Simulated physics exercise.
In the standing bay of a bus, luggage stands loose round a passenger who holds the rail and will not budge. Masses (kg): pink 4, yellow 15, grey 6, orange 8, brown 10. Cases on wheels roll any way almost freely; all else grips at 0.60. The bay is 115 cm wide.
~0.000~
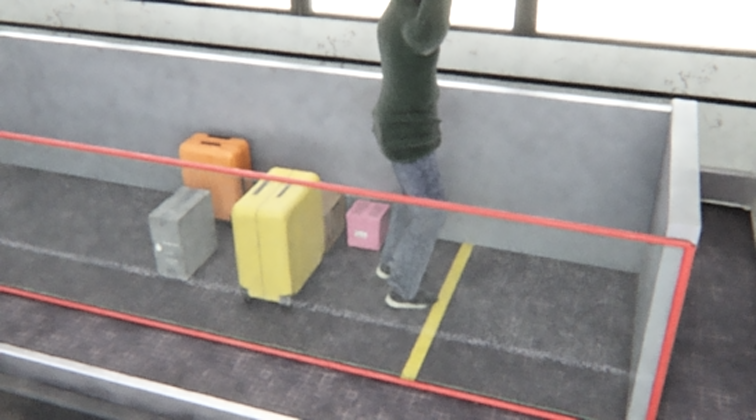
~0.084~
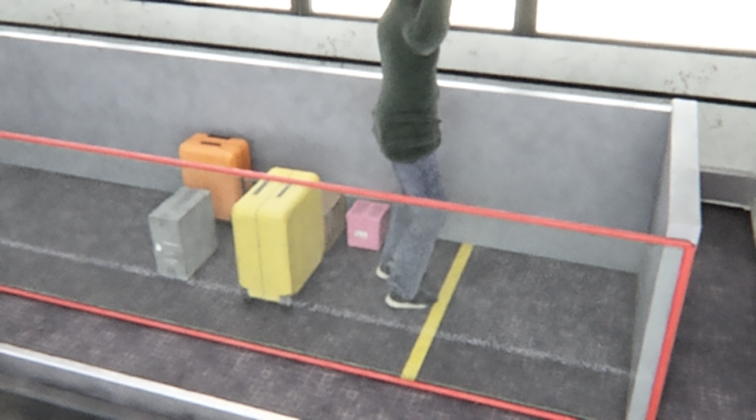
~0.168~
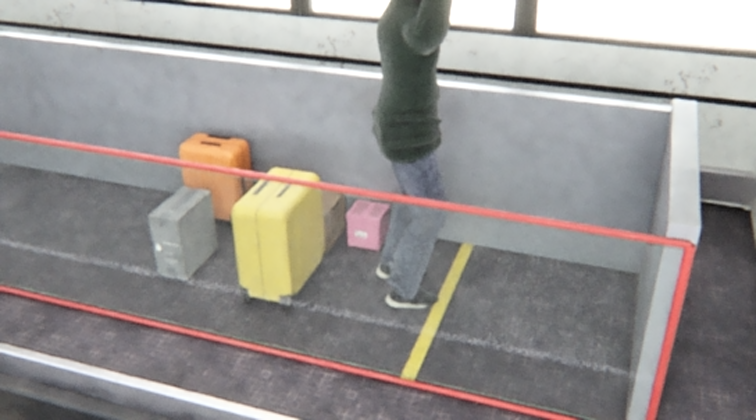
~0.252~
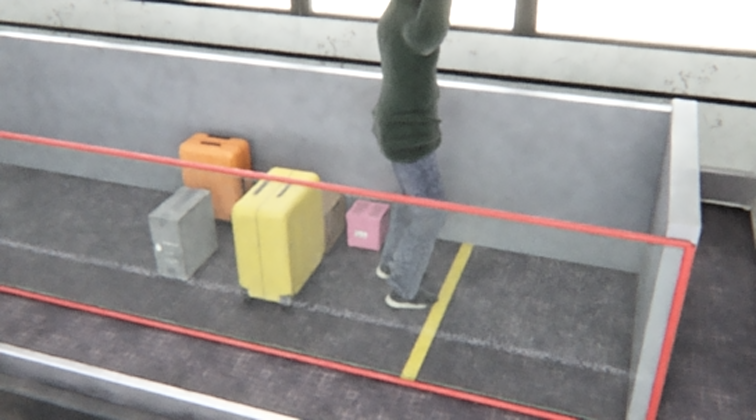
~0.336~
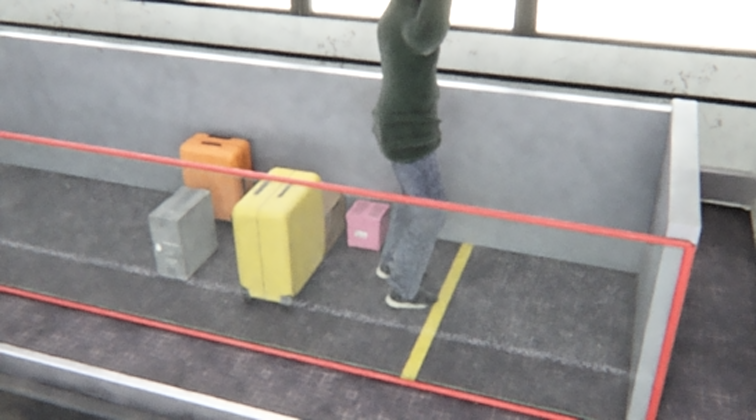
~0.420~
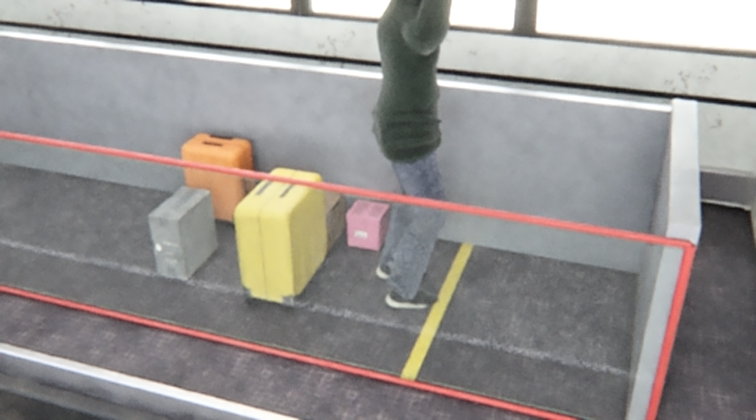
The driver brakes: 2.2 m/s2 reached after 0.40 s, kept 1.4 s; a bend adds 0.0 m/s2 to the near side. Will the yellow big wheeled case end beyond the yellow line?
The yellow big wheeled case gets past the yellow line.
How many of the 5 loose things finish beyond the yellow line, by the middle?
1 of them.
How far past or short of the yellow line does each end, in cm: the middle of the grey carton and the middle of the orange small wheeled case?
Grey carton 140 short, orange small wheeled case 120 short.
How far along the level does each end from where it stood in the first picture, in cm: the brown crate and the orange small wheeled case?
Brown crate 5, orange small wheeled case 20.
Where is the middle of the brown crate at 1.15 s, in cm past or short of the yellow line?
About 85 cm short of it.
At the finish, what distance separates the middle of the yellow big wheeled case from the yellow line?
Some 65 cm past it.
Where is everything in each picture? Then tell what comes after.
In the first frame, yellow big wheeled case (281, 239), orange small wheeled case (219, 182).
In the second frame, yellow big wheeled case (281, 239), orange small wheeled case (219, 182).
In the third frame, yellow big wheeled case (281, 239), orange small wheeled case (219, 182).
In the fourth frame, yellow big wheeled case (281, 239), orange small wheeled case (219, 182).
In the fifth frame, yellow big wheeled case (282, 239), orange small wheeled case (219, 182).
In the sixth frame, yellow big wheeled case (284, 239), orange small wheeled case (221, 182).
After 0.75 s the yellow big wheeled case is 63 cm short of the yellow line, tilted 0°, near (312, 245) in the last picture's view; the orange small wheeled case 125 cm short of the yellow line, tilted 0°.
After 1.15 s the yellow big wheeled case is 29 cm short of the yellow line, tilted 0°, near (372, 267) in the last picture's view; the orange small wheeled case 120 cm short of the yellow line, tilted 0°.
After 1.65 s the yellow big wheeled case is 18 cm past the yellow line, tilted 0°, near (463, 306) in the last picture's view; the orange small wheeled case 120 cm short of the yellow line, tilted 0°.
At rest, 2.5 s, pink tub stops short of the yellow line; yellow big wheeled case crosses the yellow line; grey carton stops short of the yellow line; orange small wheeled case stops short of the yellow line; brown crate stops short of the yellow line.
